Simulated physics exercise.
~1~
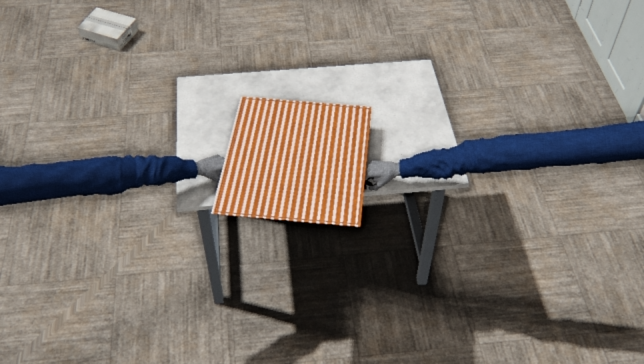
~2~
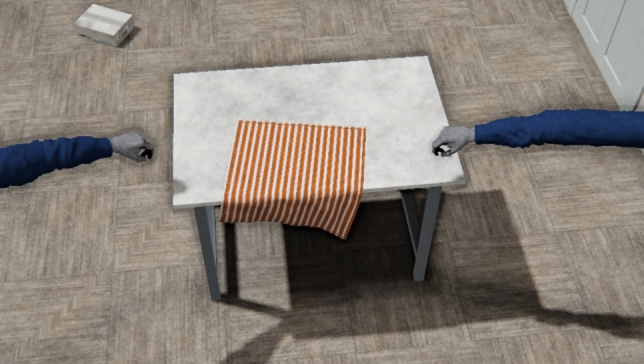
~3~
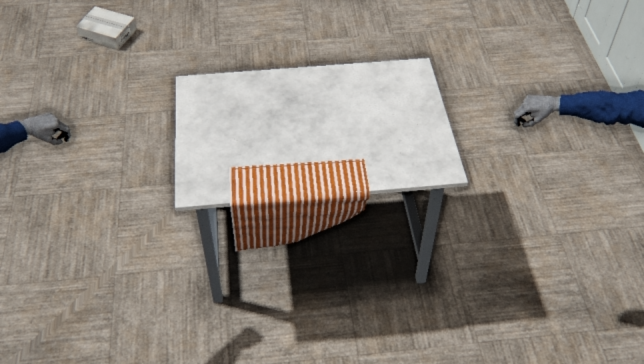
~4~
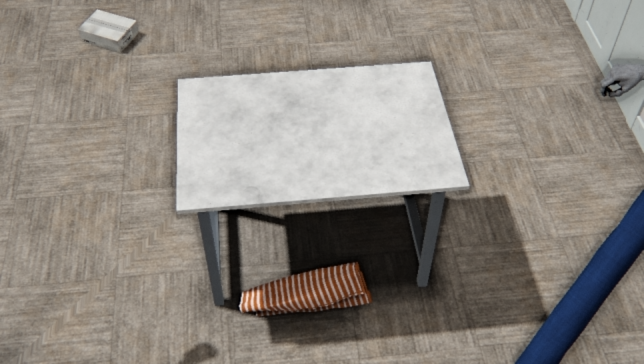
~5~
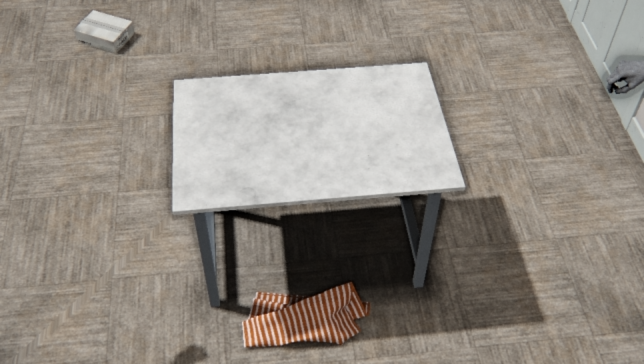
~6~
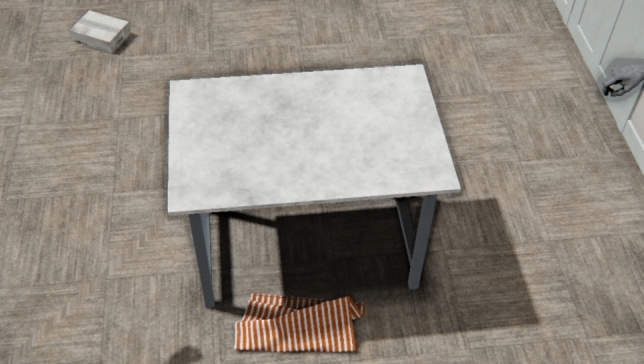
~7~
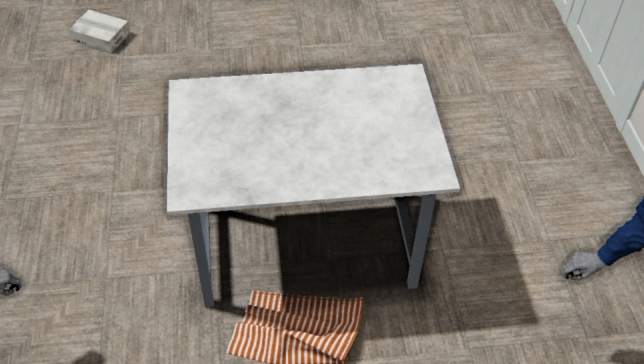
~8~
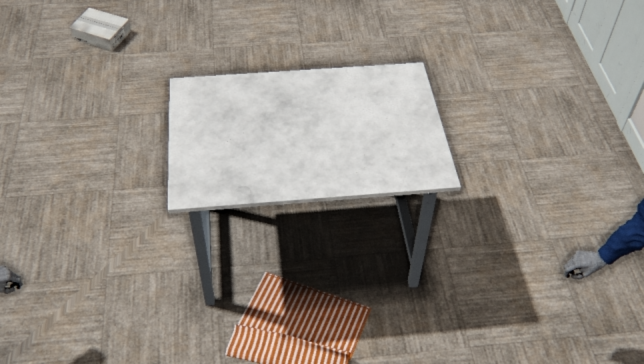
Two gloved hands release a striped orange cloth, which slides off the table onto the floor.
